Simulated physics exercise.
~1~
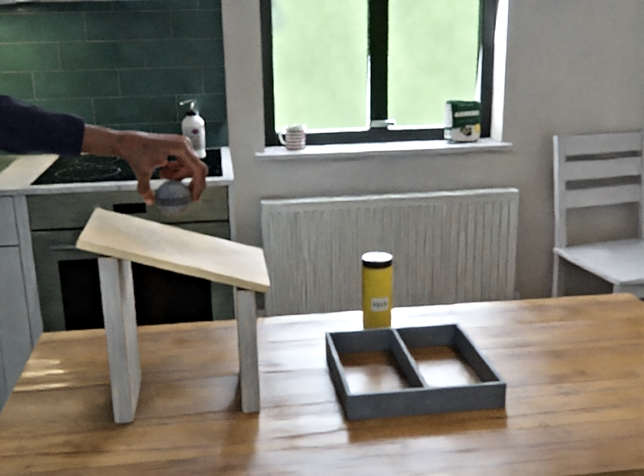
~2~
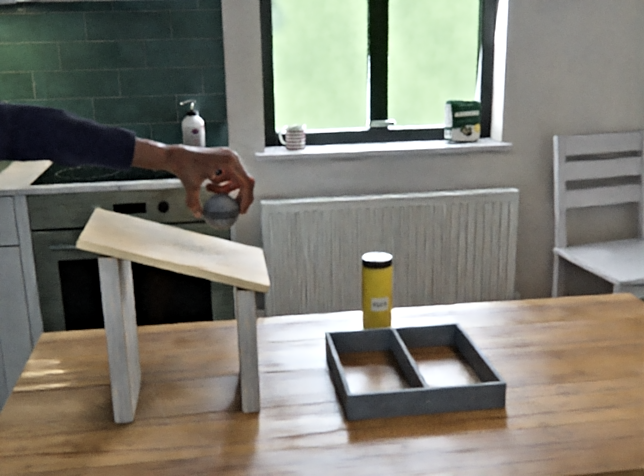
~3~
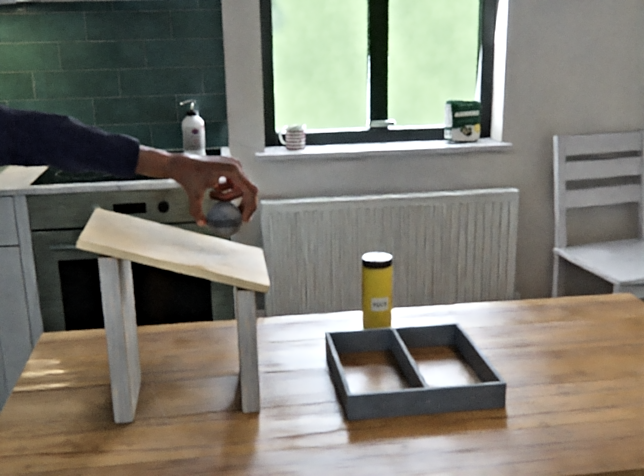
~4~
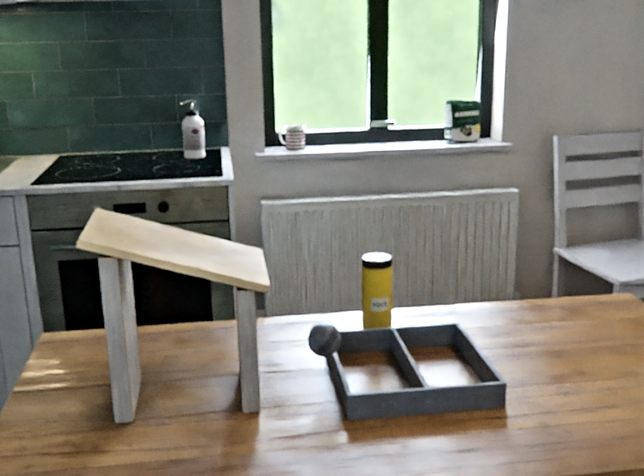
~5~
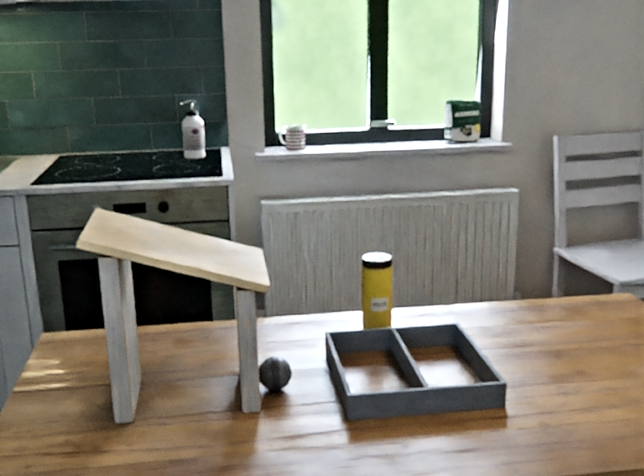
The footage shows a hand holding a grey ball above a slanted board, moving it right and slightly lower before letting go; the ball reaches the near edge of a two-bay tray, then ends up back left on the table outside the bays, the yellow jar unmoved.
